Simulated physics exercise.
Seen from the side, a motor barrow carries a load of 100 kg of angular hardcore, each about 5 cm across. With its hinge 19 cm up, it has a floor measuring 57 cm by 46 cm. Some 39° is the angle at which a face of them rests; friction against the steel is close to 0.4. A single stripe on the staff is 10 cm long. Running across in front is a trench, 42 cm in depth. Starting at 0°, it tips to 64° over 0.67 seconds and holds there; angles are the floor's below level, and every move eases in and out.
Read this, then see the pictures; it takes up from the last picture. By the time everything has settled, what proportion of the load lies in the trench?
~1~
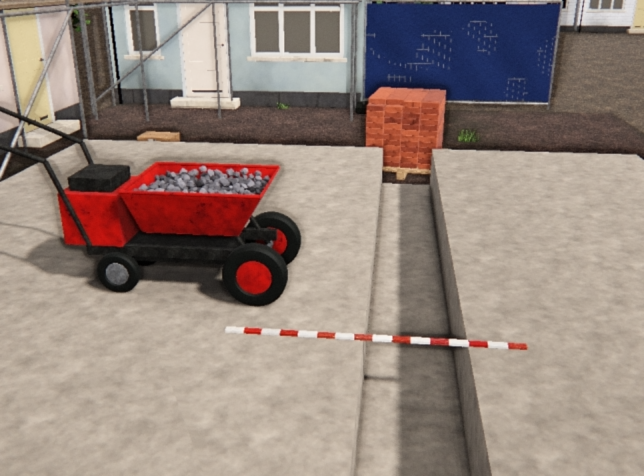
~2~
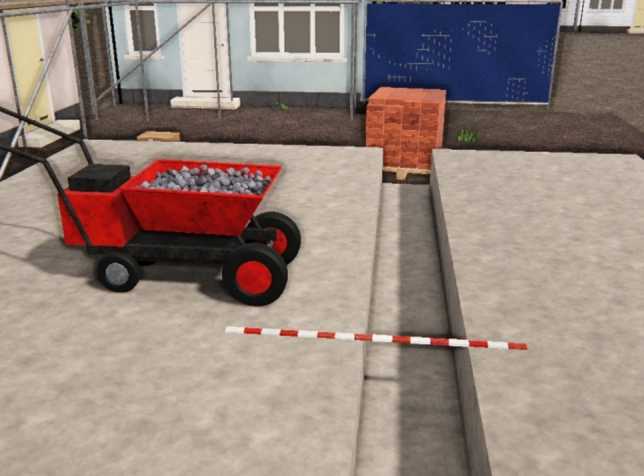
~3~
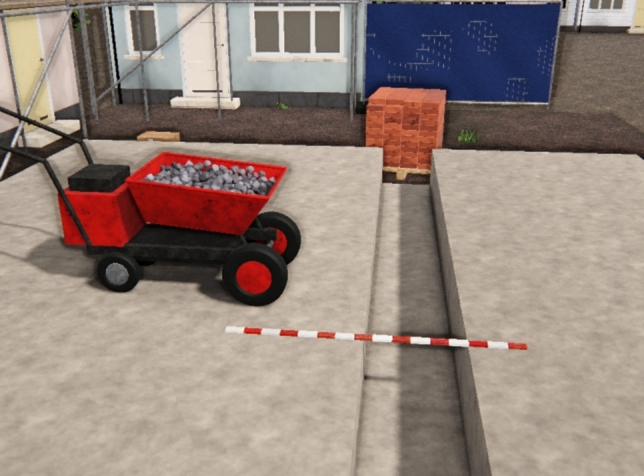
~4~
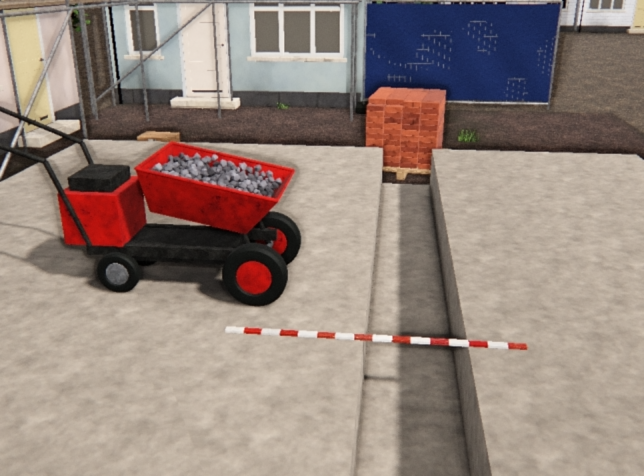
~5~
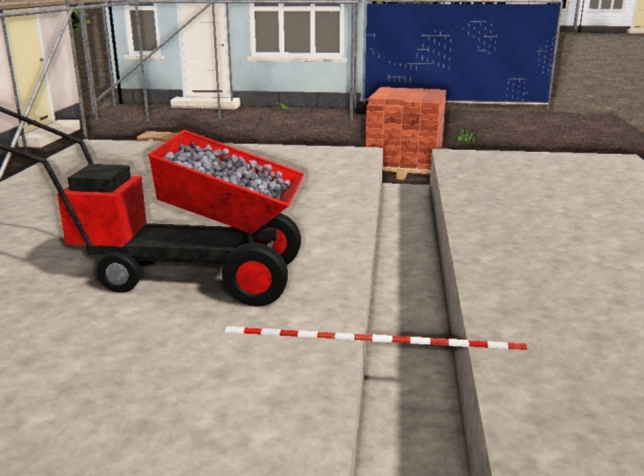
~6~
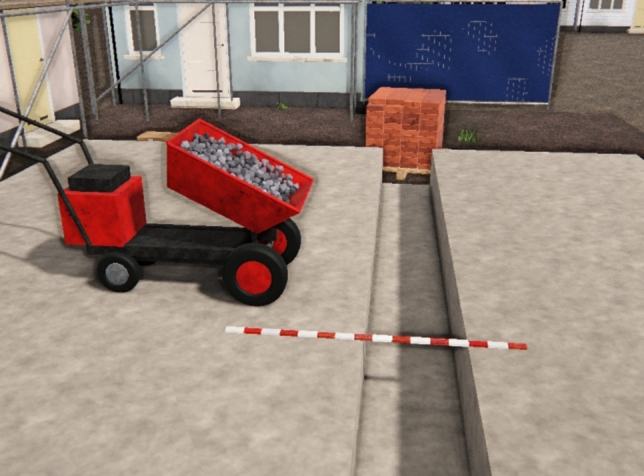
About 51 percent of the load.
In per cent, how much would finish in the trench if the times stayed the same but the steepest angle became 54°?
Then about 25 per cent.
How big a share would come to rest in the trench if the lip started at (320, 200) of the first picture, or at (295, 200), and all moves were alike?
Around 50 and then 60 percent.
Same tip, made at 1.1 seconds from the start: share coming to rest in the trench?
It would be near 35 per cent.
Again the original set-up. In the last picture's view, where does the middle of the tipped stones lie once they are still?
Resting centre: About (415, 345).
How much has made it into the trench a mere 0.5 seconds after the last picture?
About 5 per cent by then.
Then, 0.2 s after the last picture the floor is at 54°, 100 % in the skip; the foremost stones are at (319, 210).
Then, 0.5 s after the last picture the floor is at 64°, 86 % in the skip, 9 % short of the trench, 6 % in the trench; the foremost stones are at (385, 280).
Then, 0.8 s after the last picture the floor is at 64°, 50 % in the skip, 8 % short of the trench, 42 % in the trench; the foremost stones are at (450, 355).
Then, 2.8 s after the last picture the floor is at 64°, 42 % in the skip, 7 % short of the trench, 51 % in the trench; the foremost stones are at (450, 344).
